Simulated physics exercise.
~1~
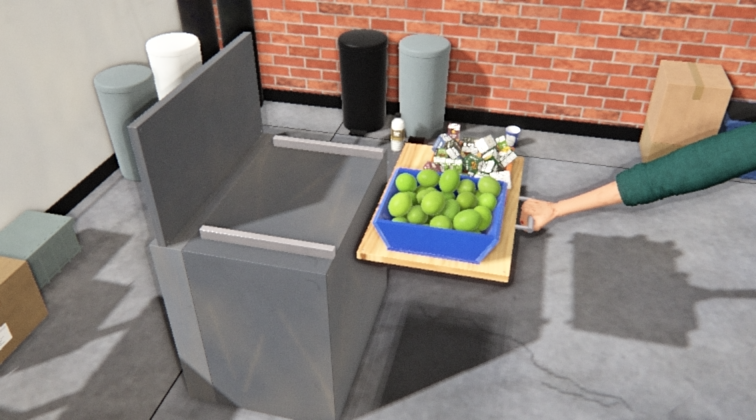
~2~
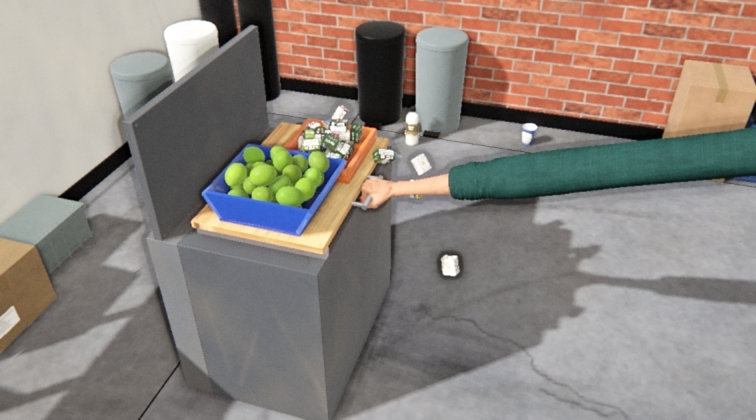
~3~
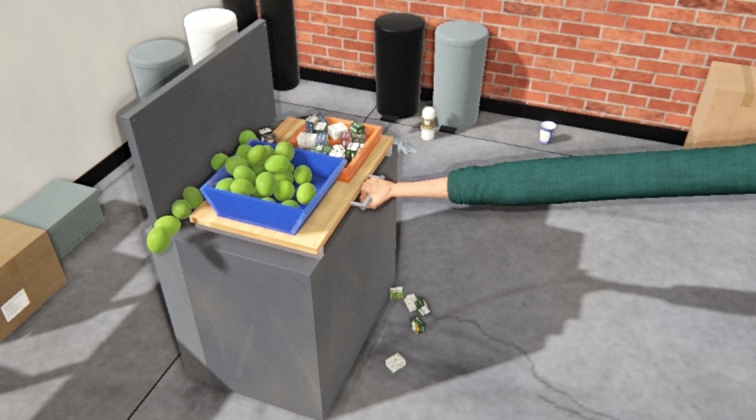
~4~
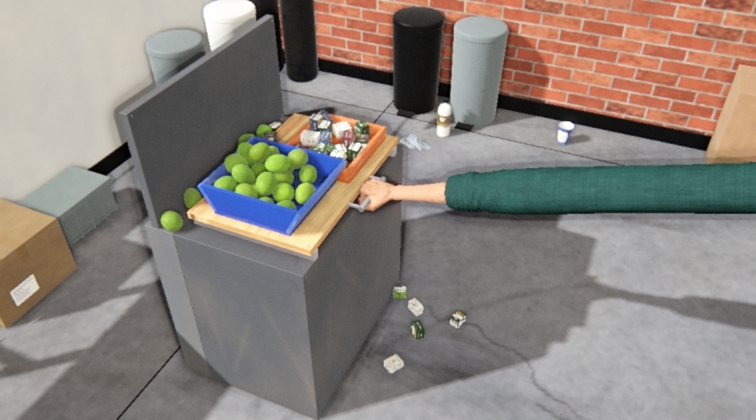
A hand slides a loaded shelf left until it stops, spilling limes and small cartons.
